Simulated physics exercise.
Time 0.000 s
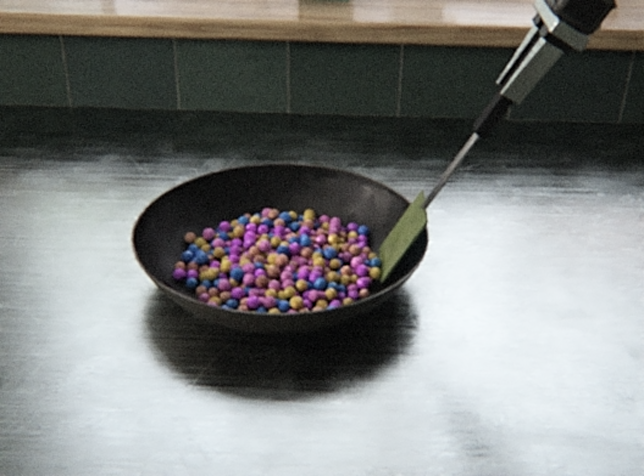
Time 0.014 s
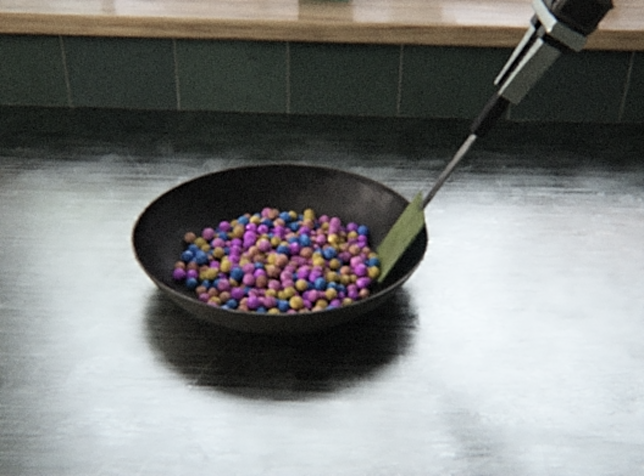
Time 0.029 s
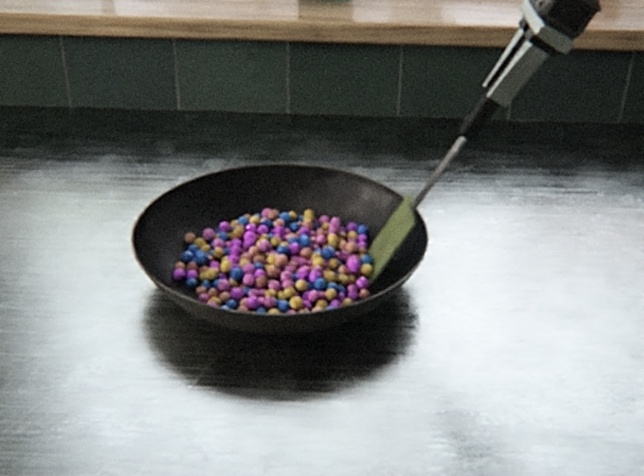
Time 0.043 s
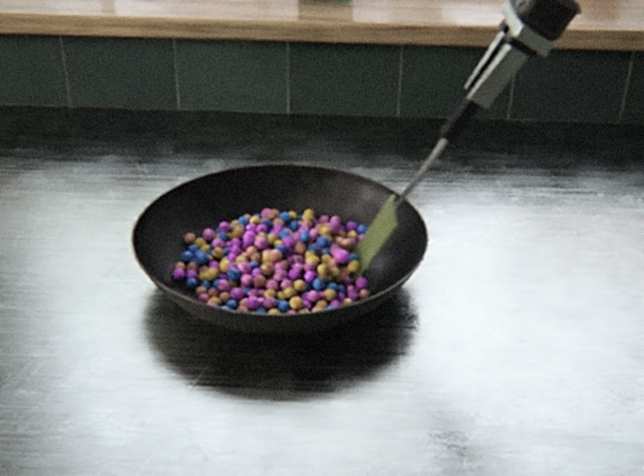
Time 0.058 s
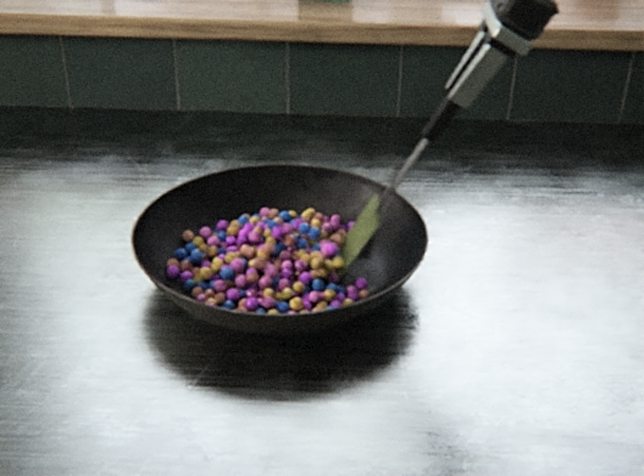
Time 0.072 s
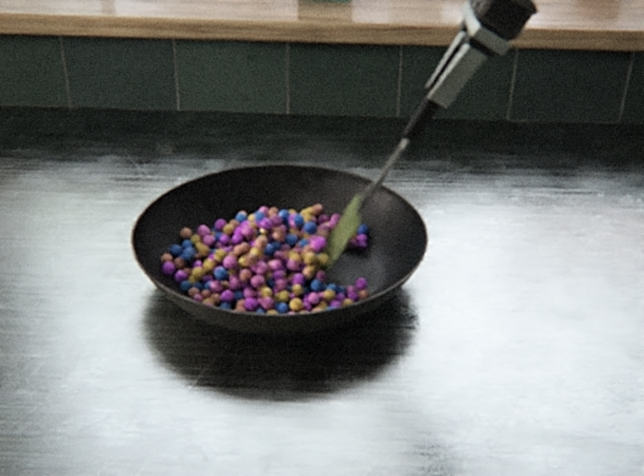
To begin with, a robot's green turner rests against the right inner side of a black frying pan filled with small round sweets in purple, blue, gold and brown. The turner then moves left into the sweets, pushing them slightly leftward and baring some of the pan's right side.
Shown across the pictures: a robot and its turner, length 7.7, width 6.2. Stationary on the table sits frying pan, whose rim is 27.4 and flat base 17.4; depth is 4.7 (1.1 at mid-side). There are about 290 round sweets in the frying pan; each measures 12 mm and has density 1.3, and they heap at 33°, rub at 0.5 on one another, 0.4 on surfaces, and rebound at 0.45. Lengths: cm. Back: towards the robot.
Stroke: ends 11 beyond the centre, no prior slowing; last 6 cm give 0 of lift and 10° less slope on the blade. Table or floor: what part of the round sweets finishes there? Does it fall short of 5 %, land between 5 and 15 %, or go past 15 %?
It goes past 15 %.
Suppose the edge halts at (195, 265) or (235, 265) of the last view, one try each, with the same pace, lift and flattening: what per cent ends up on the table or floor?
Respectively about 5 and 0 percent end on the table or floor.
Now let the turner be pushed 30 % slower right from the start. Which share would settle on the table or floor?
Then about 15 per cent.
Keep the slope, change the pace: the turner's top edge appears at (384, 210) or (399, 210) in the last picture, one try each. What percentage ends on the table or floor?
I'd estimate close to 15 and 5 in a hundred.
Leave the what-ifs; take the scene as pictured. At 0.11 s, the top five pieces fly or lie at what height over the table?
I'd put them at about 6 centimetres above the table.
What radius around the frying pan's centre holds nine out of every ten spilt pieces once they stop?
Some 40 cm.
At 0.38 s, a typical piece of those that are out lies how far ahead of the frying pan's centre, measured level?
It sits close to 20 cm ahead of the middle.
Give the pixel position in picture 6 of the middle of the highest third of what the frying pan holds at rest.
At about (230, 247).
After 0.11 s, sloping 61°, highest piece 6 above the table; 287 in the frying pan.
After 0.16 s, sloping 59°, highest piece 6 above the table; 287 in the frying pan.
After 0.38 s, sloping 51°, highest piece 15 above the table; 211 in the frying pan, 30 on the table or floor, 46 on the blade or in flight.
After 1.43 s, sloping 51°, highest piece 4 above the table; 211 in the frying pan, 76 on the table or floor.
In the end, 211 in the frying pan, 76 on the table or floor. That is 26 % on the table or floor.
